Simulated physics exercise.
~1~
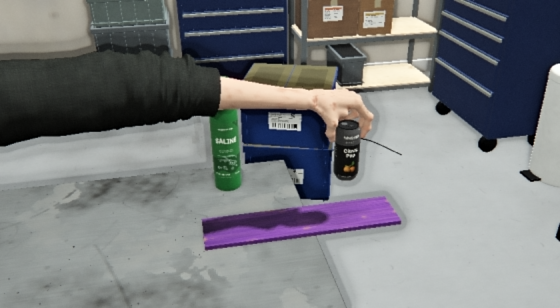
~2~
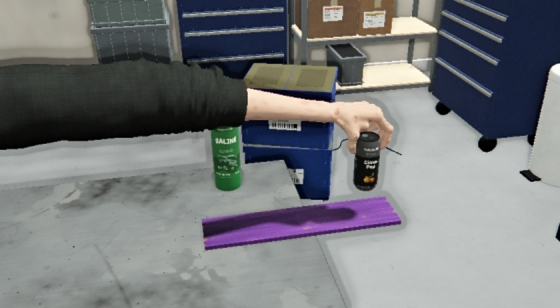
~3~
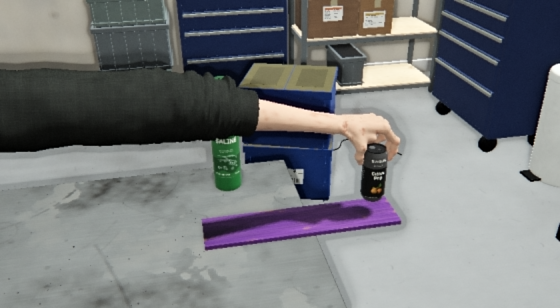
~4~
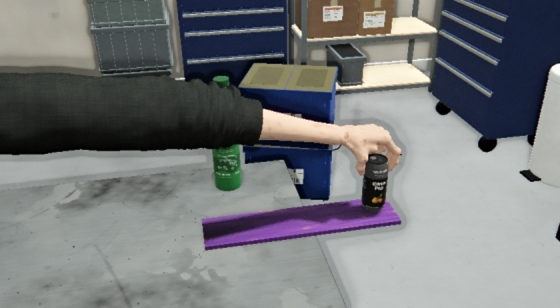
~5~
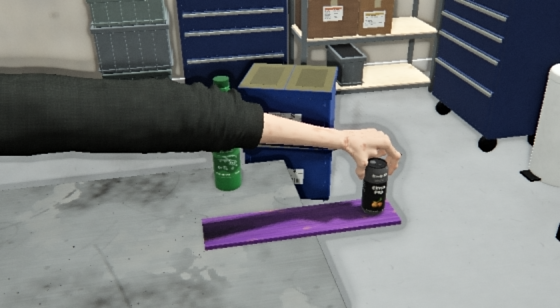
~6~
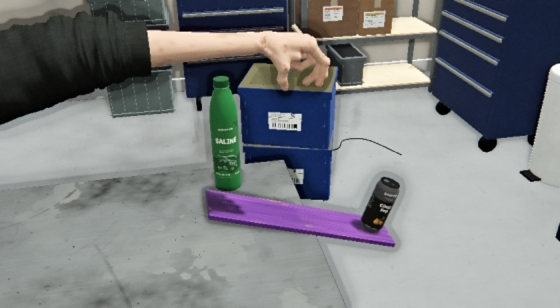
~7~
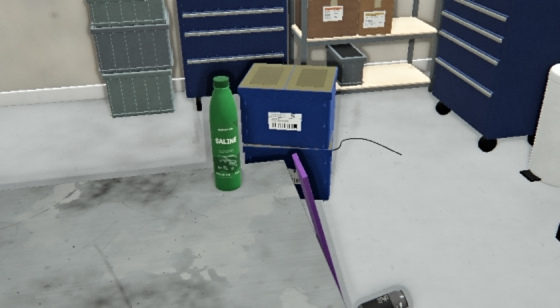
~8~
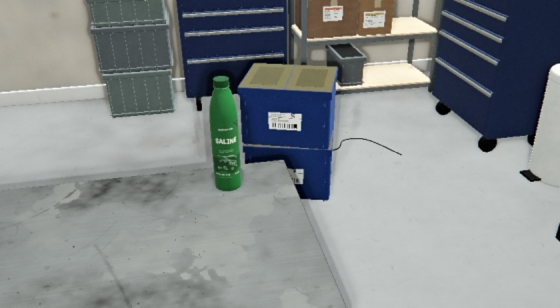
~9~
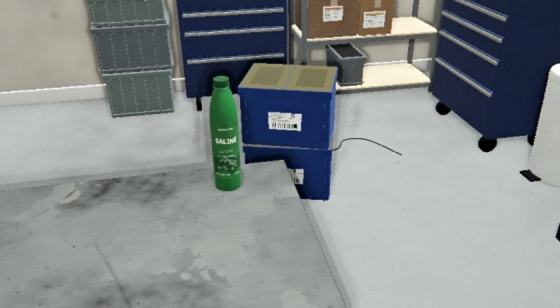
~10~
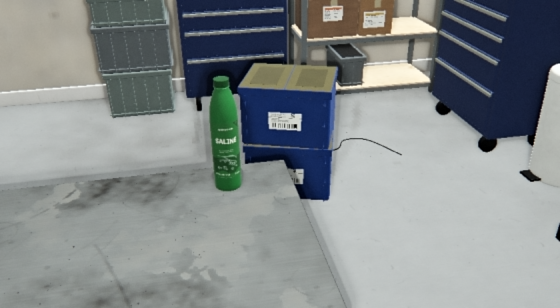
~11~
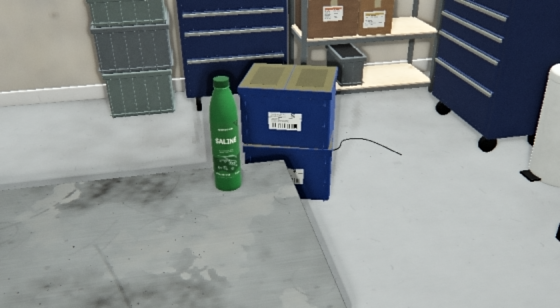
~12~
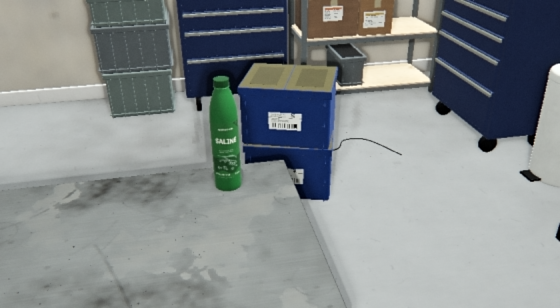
The video shows a hand lowering a black can onto the right end of a purple plank jutting past a table edge. As the hand lets go, the plank tips and falls out of view with the can, while the green bottle stays standing.
